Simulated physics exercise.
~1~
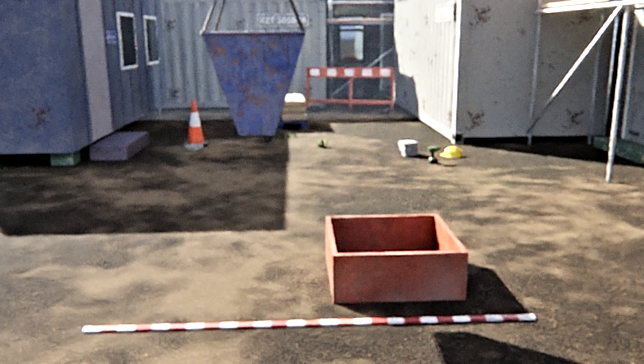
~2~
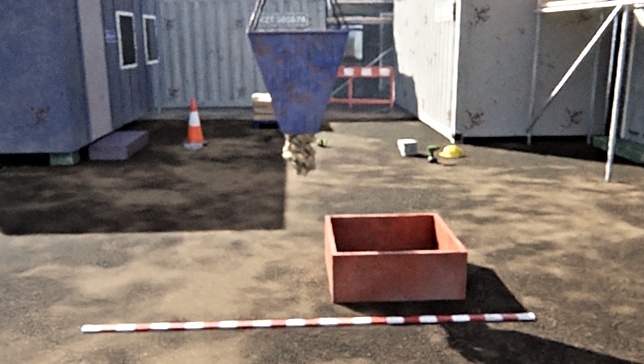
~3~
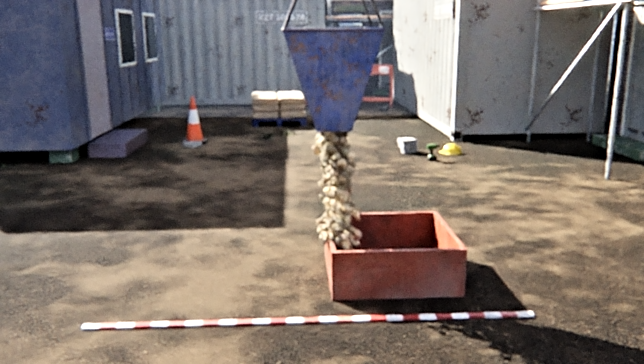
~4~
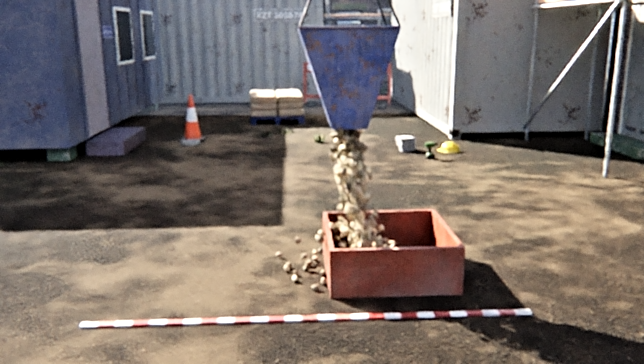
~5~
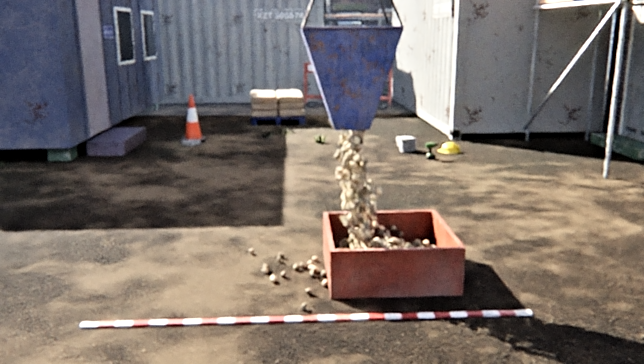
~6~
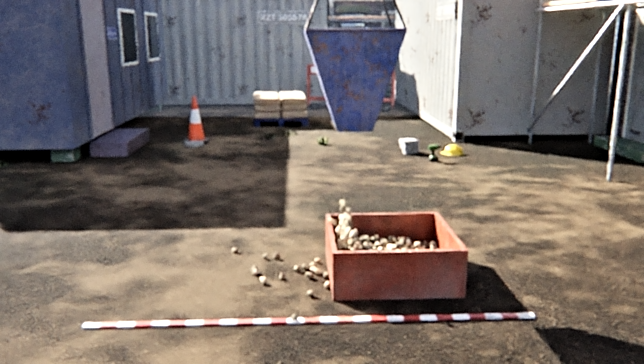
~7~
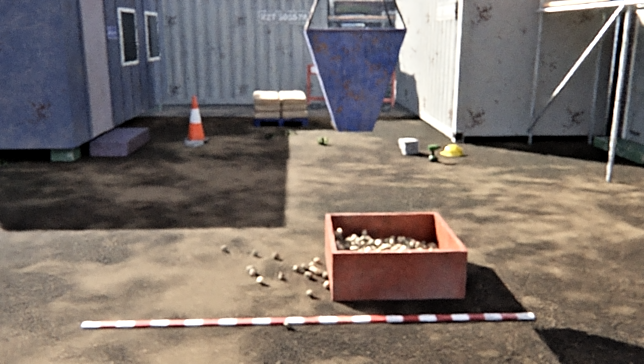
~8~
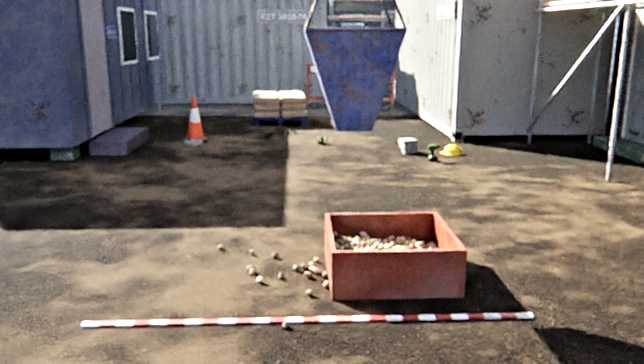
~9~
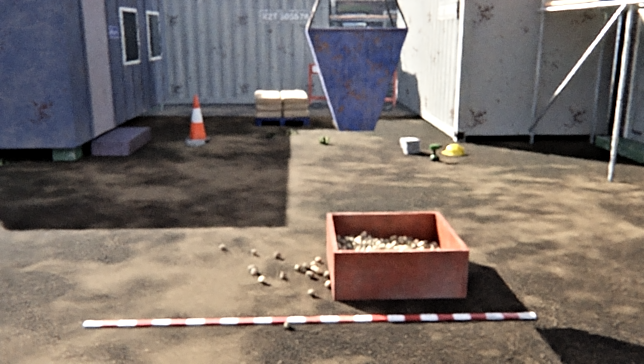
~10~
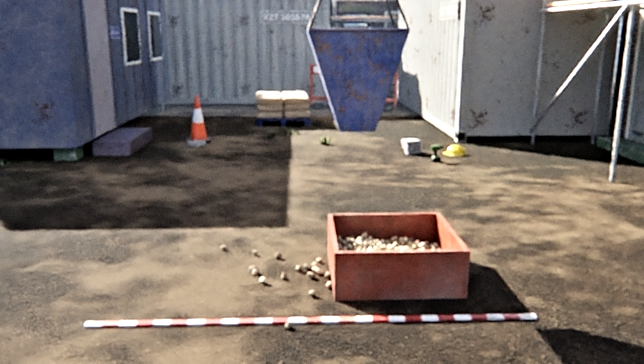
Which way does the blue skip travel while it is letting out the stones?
The blue skip travels to the right.
A blue skip moved right across a yard and dropped a stream of pale round stones from its bottom. Most landed in the reddish bin below, while a few scattered on the ground to its left and came to rest.
